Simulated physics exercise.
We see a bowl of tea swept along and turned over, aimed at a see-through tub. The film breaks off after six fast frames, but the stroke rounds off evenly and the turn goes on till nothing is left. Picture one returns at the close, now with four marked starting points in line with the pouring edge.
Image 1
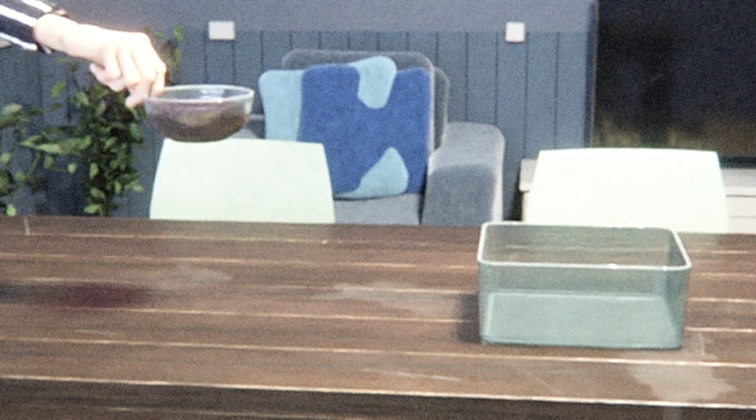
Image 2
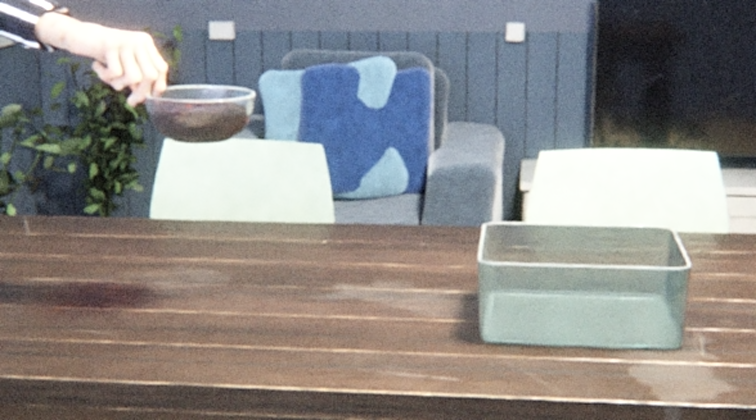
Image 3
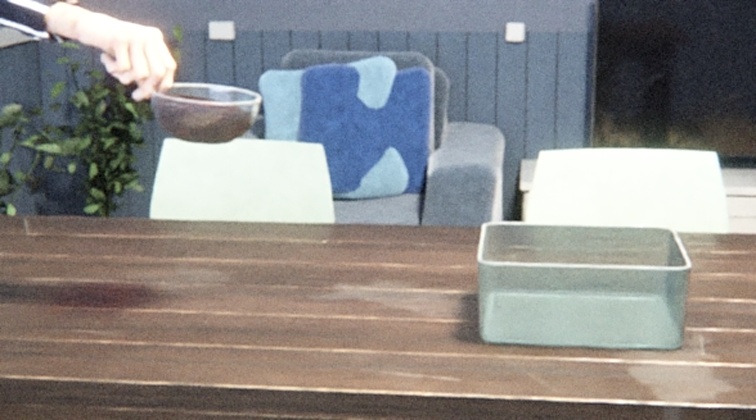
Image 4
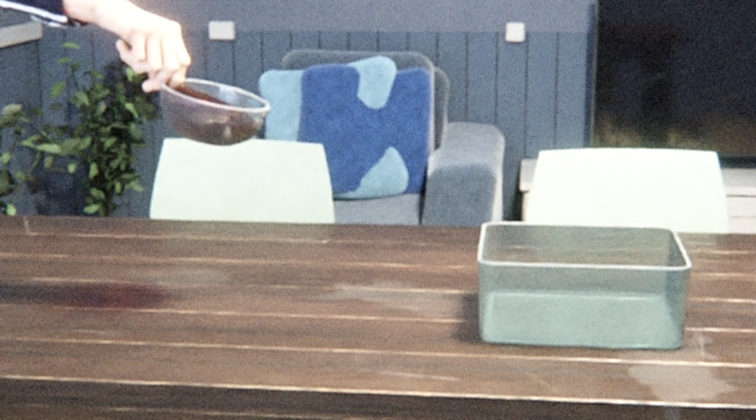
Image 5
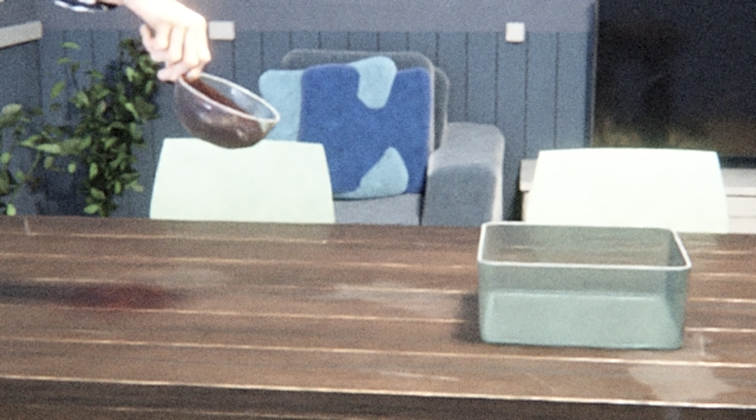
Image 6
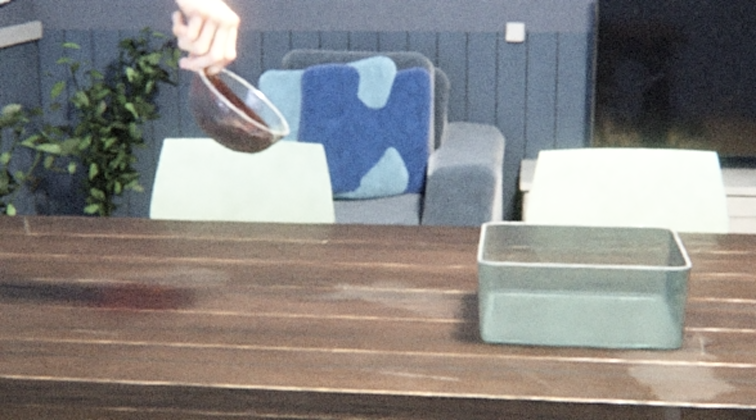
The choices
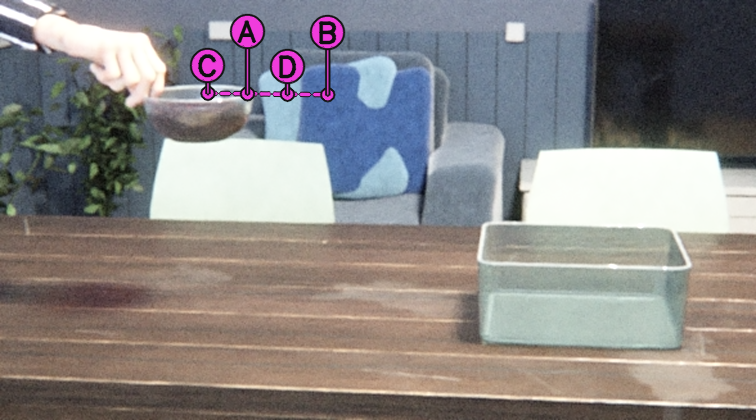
A bowl of dark liquid, held by a hand, moves right and tilts steadily rightward.
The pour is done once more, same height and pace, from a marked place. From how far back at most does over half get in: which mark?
Use spot B.
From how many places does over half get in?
One.
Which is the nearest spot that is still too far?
D.
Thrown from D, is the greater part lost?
Yes, that goes wrong.
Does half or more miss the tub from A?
Yes.
On the marked copy, A at (247, 93); B at (327, 94); C at (207, 93); D at (287, 94).
For spot A, about 0 % lands in the tub, 94 % falls short and 6 % goes beside or beyond.
For spot B, about 73 % lands in the tub, 18 % falls short and 9 % goes beside or beyond.
For spot C, about 0 % lands in the tub, 100 % falls short.
For spot D, about 5 % lands in the tub, 92 % falls short and 3 % goes beside or beyond.
